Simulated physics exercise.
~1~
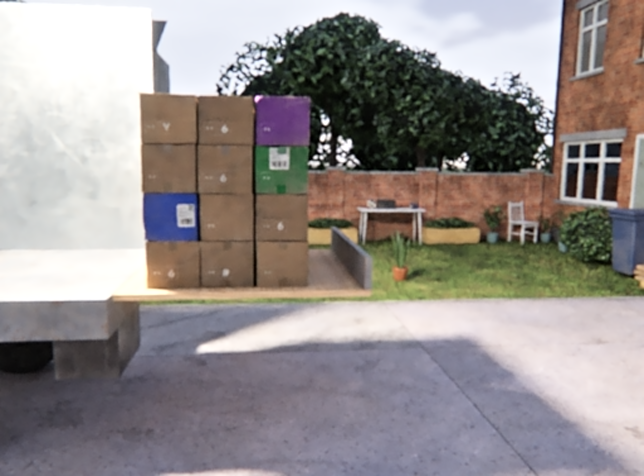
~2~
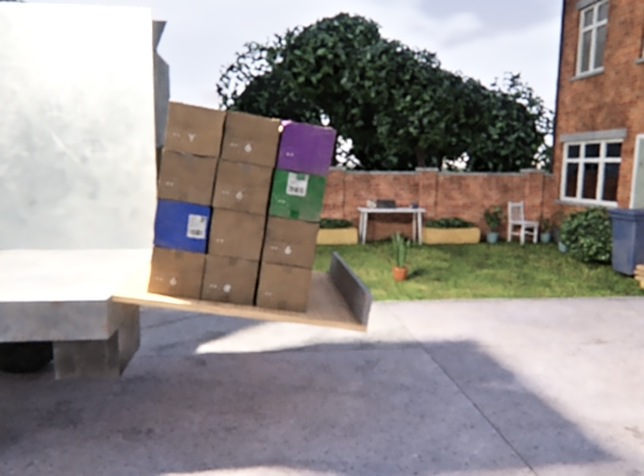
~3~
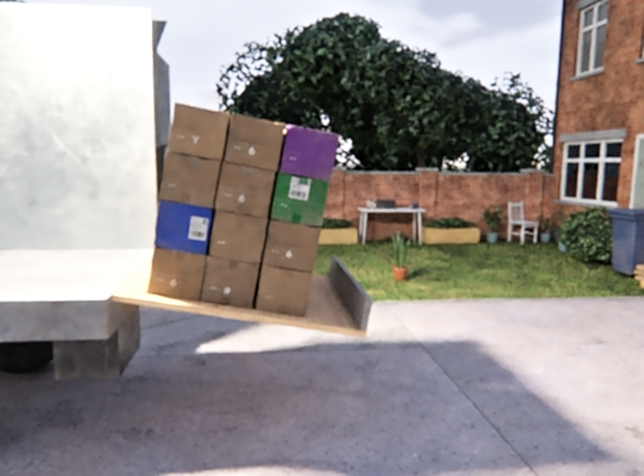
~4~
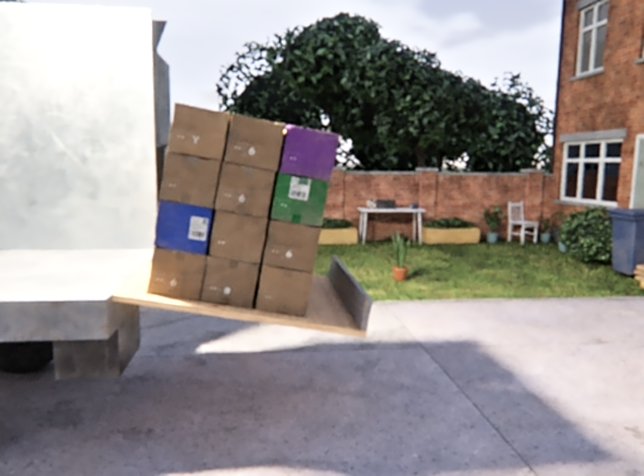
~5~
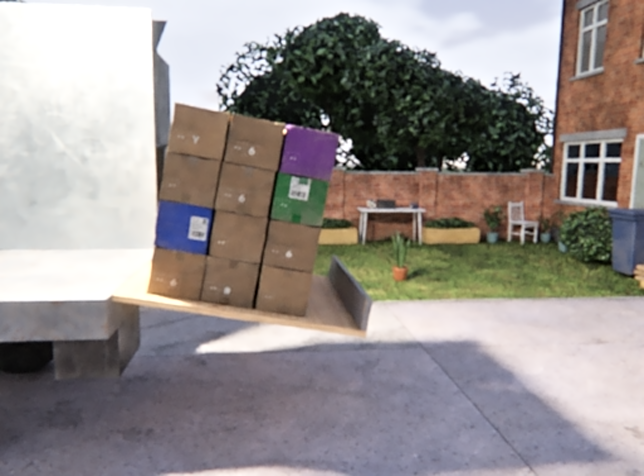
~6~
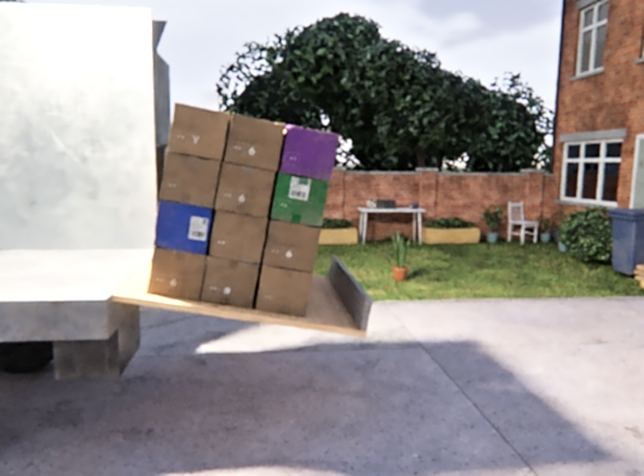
A wooden platform at the back of a pale lorry holds a neat, upright stack of brown cartons, with one purple, one green and one blue among them. The platform's right end dips, and the whole stack leans to the right with it, the coloured cartons shifting right and slightly down. The tilt soon stops at a gentle slope, short of the raised lip at the platform's far edge. From then on nothing moves, and the cartons stay stacked together, leaning but aboard, with the purple one still on top at the right.
